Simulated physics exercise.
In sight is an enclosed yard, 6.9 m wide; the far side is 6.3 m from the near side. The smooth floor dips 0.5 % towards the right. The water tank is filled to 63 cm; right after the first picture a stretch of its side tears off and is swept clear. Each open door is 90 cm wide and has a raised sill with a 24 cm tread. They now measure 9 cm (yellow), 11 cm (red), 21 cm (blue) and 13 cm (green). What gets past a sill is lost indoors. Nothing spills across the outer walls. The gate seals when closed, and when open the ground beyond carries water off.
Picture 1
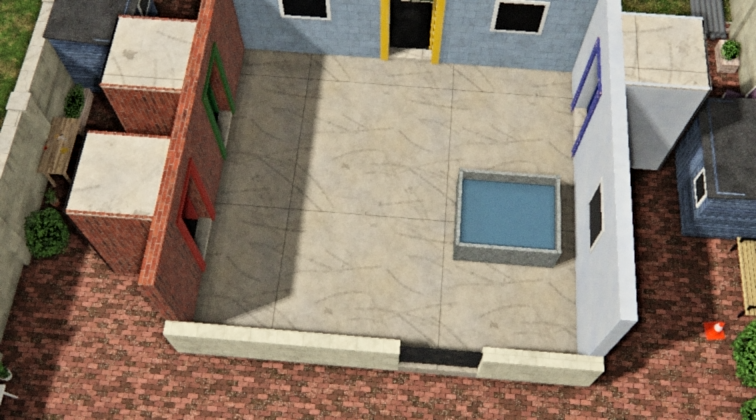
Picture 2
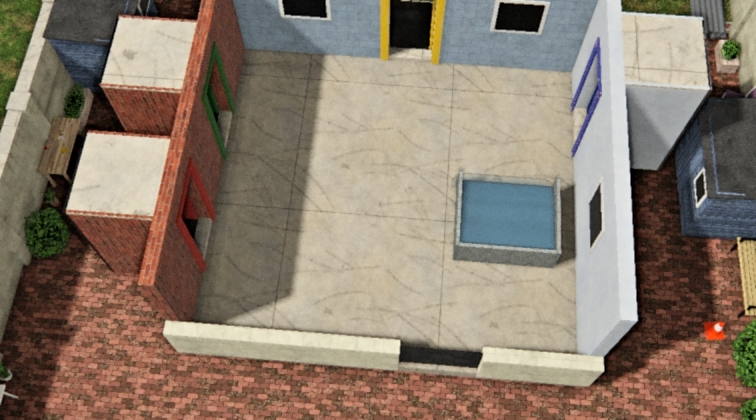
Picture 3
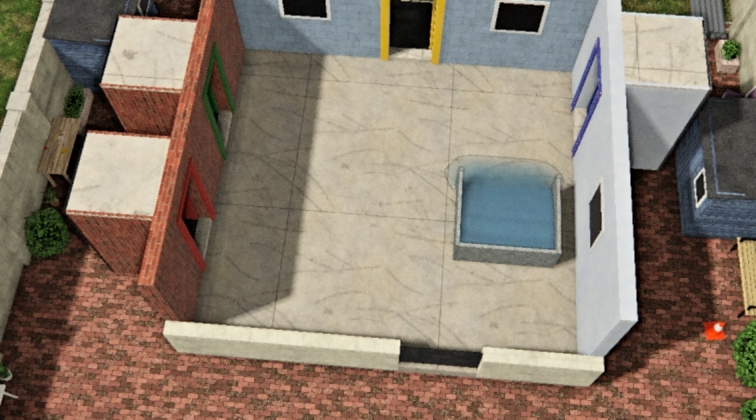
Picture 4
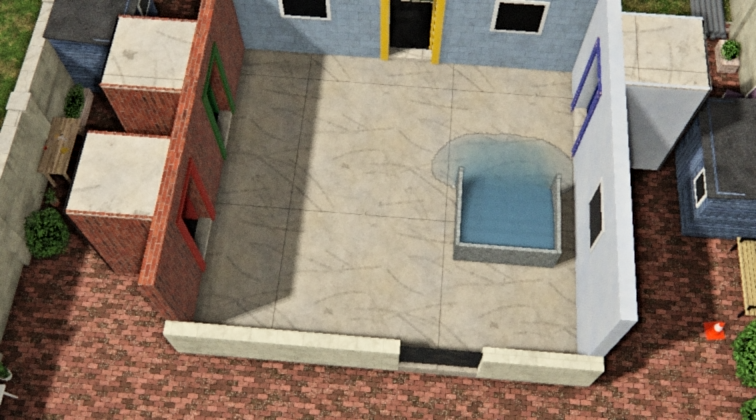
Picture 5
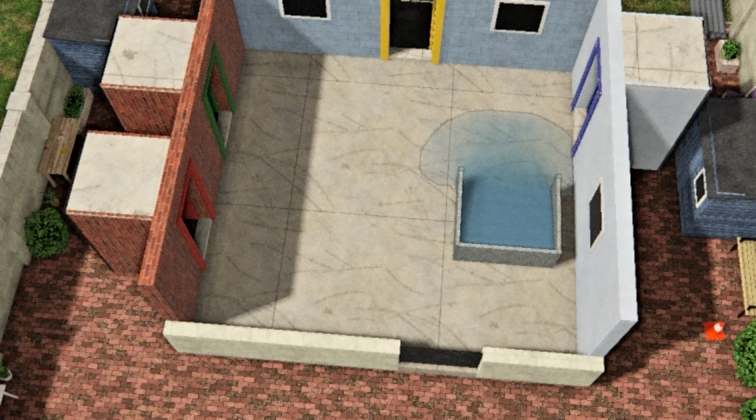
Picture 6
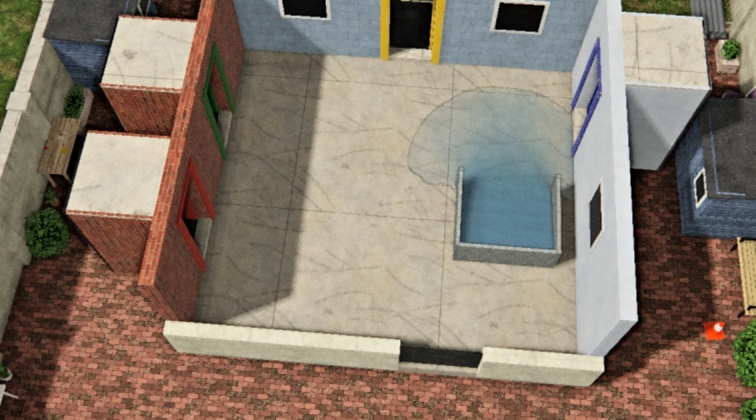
A walled yard with coloured doorways held a still tank of water until its far side came away, and water poured out, spreading across the pale floor in a widening pool to the blue doorway.
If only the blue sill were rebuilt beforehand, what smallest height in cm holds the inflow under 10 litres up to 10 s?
About 16 cm.
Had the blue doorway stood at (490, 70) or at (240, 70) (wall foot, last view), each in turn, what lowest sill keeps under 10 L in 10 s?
About 27 and 11.0 cm.
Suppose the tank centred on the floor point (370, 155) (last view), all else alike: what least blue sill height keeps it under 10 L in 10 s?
About 9.5 cm.
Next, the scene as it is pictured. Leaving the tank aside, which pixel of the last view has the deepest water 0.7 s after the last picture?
At about (570, 79).
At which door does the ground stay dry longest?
The red one.
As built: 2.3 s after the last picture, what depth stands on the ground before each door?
Depths in cm: Yellow 12, red 0, blue 20, green 0.
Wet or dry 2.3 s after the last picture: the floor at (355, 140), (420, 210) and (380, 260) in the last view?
In that order: Dry, not reached, not reached.
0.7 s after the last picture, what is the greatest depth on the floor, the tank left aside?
About 42 cm.
Then, 0.7 s after the last picture water covers 25 % of the floor, deepest (42 cm) near (570, 79); 15 cm at the blue door, 0 litres in over its 21 cm sill.
Then, 2.3 s after the last picture water covers 30 % of the floor, deepest (22 cm) near (562, 145); 20 cm at the blue door, 1 litre in over its 21 cm sill.
Then, 9.3 s after the last picture water covers 85 % of the floor, deepest (8 cm) near (191, 335); 4 cm at the blue door, 2 litres in over its 21 cm sill.
At the blue door as built, the water peaked near 20 cm, 2.3 s after the last picture.
Run again over the same 10 s with other heights there, 17 litres in over 14 cm, 4 litres over 18.5 cm. The limit of 10 litres is kept from about 16 cm up.
